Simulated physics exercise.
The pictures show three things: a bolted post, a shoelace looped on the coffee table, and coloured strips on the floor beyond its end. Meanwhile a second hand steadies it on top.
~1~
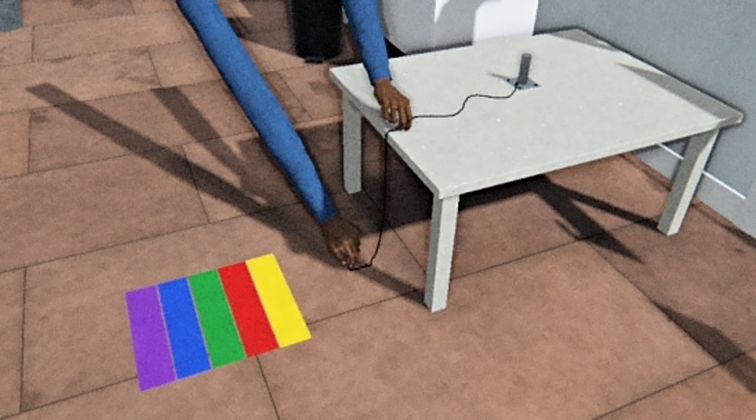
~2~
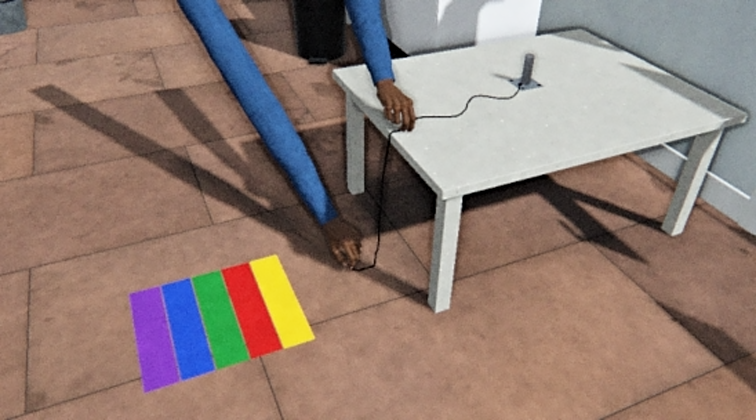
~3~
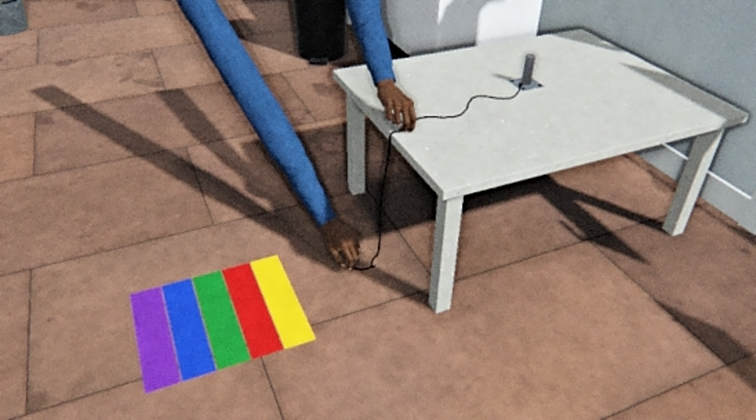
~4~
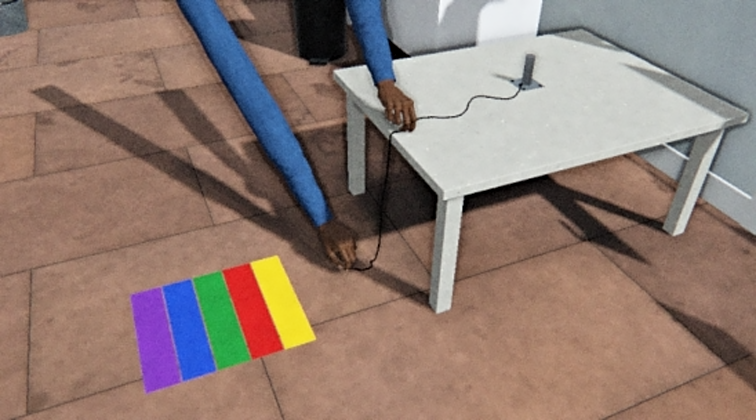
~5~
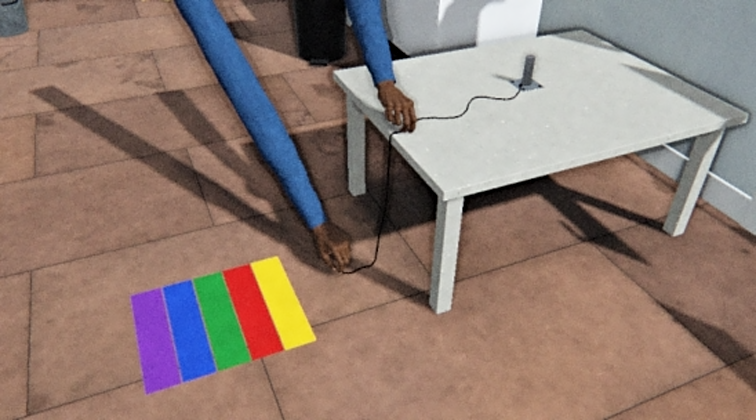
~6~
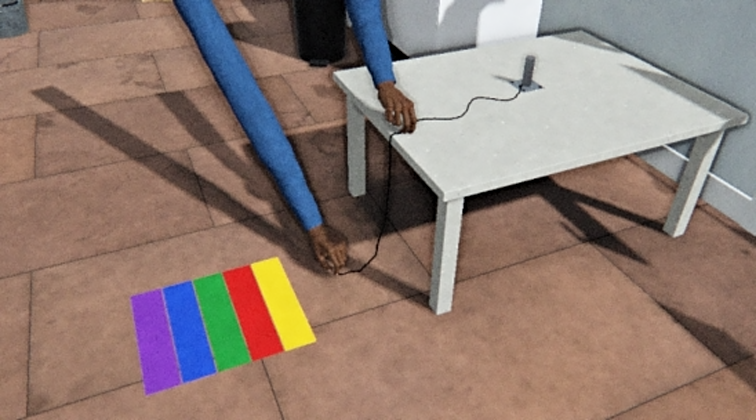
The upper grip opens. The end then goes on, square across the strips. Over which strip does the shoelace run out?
Over the green strip.
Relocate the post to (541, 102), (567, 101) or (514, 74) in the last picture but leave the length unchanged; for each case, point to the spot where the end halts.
First (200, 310), then (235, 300), and last (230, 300).
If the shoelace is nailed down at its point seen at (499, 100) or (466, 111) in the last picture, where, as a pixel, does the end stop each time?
First try at (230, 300), second at (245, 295).
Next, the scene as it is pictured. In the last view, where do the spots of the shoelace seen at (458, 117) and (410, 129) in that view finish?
They finish at (430, 115) and (380, 138) respectively.
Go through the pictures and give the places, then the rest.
The first frame shows end (347, 263); yellow (289, 325); red (257, 335); green (224, 345); blue (190, 355); purple (154, 366).
The second frame shows end (348, 265); shoelace through (514, 96) (467, 104) (426, 117) (388, 148) (381, 204) (376, 252).
The third frame shows end (346, 266).
The fourth frame shows end (344, 267); shoelace through (515, 97) (468, 105) (426, 118) (390, 148) (382, 204) (377, 253).
The fifth frame shows end (337, 269).
The sixth frame shows end (333, 271); shoelace through (515, 98) (468, 106) (427, 119) (390, 150) (387, 205) (376, 255).
Soon after, end near (281, 286); over yellow.
After that, end near (240, 298); over red.
At the stop, end near (217, 305); over green. Over green.
